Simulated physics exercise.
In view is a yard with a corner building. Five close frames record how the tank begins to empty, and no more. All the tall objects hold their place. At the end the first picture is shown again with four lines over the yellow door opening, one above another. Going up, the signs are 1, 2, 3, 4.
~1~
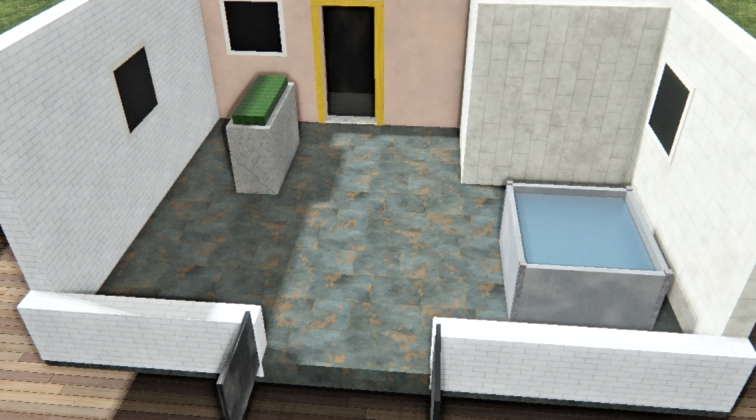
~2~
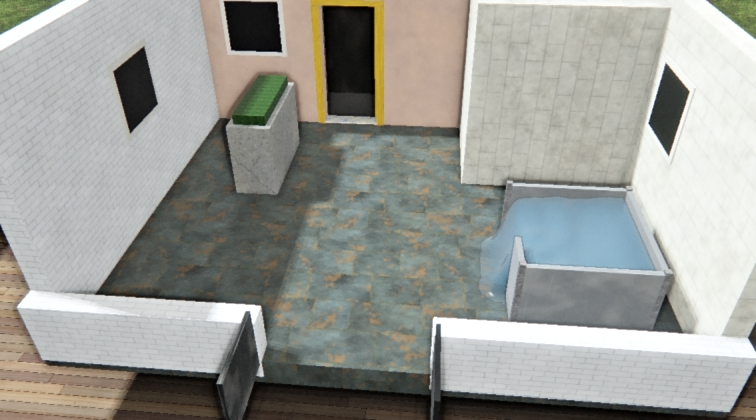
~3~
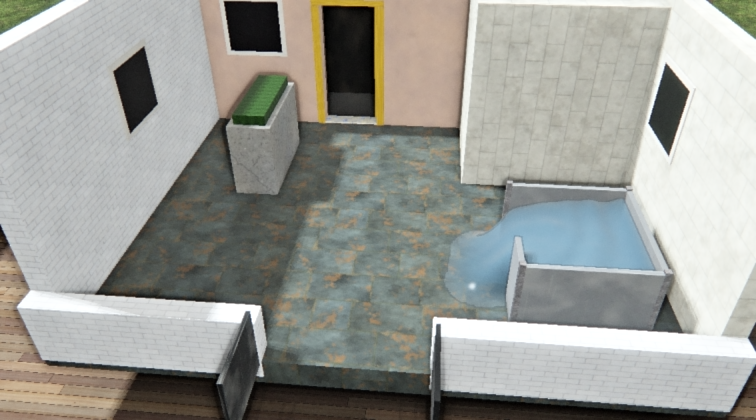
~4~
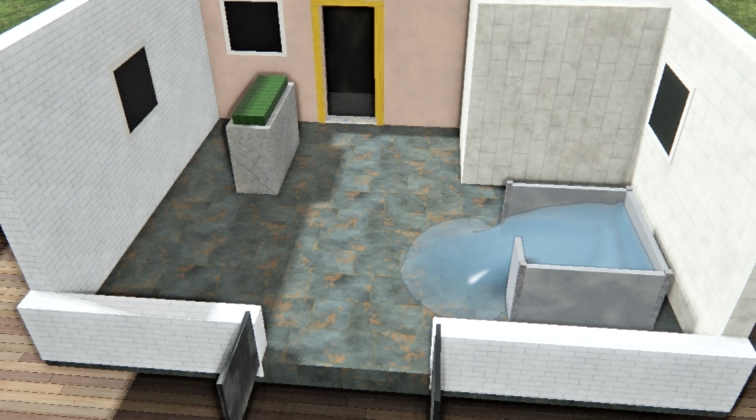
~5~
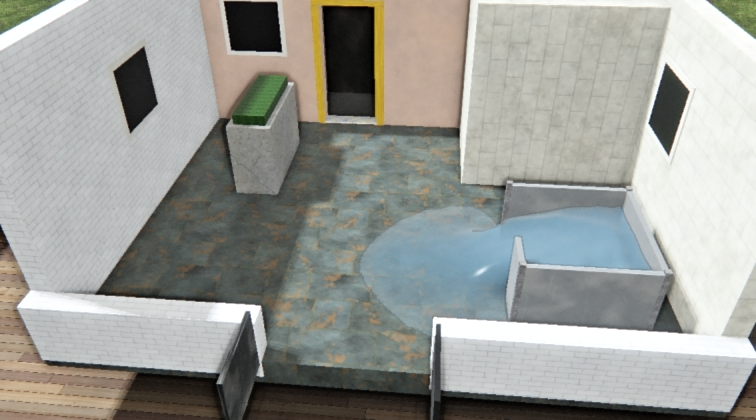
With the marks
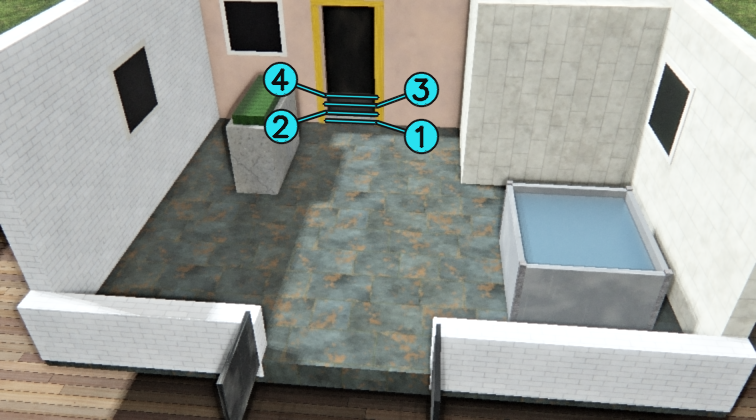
A tank in a walled yard opens on its left, and water spreads leftward across the floor.
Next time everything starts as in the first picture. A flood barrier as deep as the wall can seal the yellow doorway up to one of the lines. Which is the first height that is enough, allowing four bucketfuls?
2 will do.
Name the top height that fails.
1.
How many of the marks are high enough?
Three of them.
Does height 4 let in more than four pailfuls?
No.
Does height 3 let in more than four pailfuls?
No, that is safe.
In cyan, 1 at (351, 121); 2 at (351, 113); 3 at (351, 104); 4 at (350, 96); from the bottom up 1, 2, 3, 4.
If 1 is chosen, about 9 bucketfuls get in.
If 2 is chosen, a splash gets over, under a bucket.
If 3 is chosen, nothing gets over.
If 4 is chosen, nothing gets over.
